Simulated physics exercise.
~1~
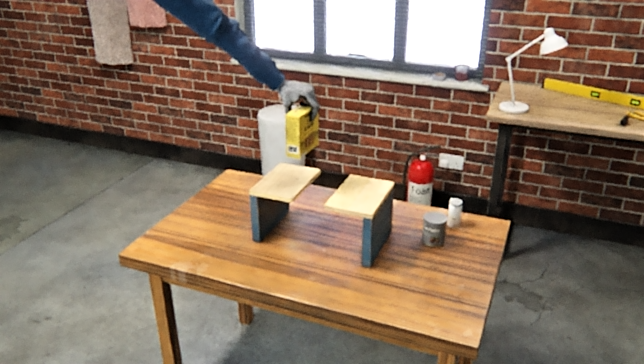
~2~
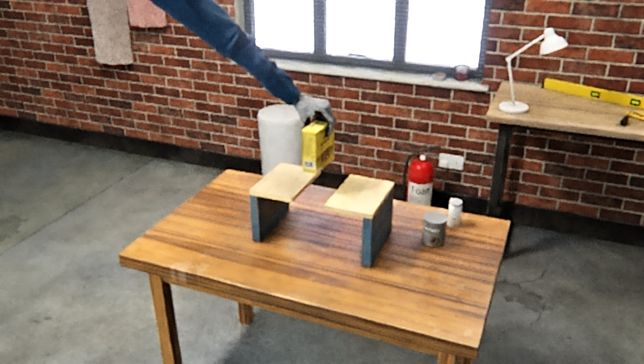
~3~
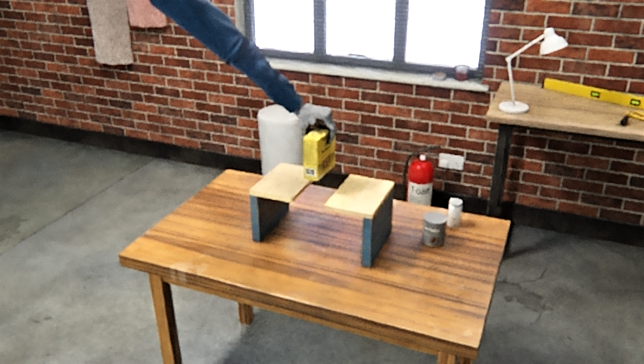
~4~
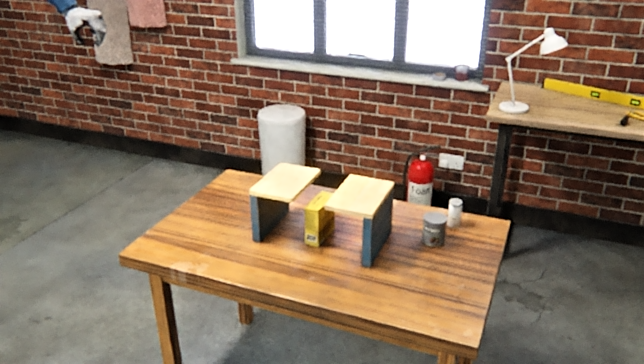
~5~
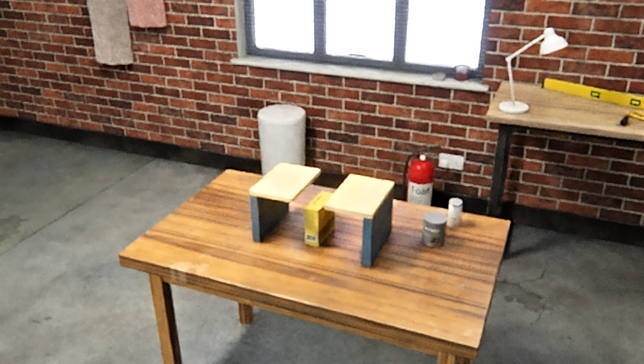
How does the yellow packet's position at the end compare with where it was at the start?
At the start the yellow packet was held in the air above the ledges, and at the end it stood lower and slightly to the right, on the table in the gap between them.
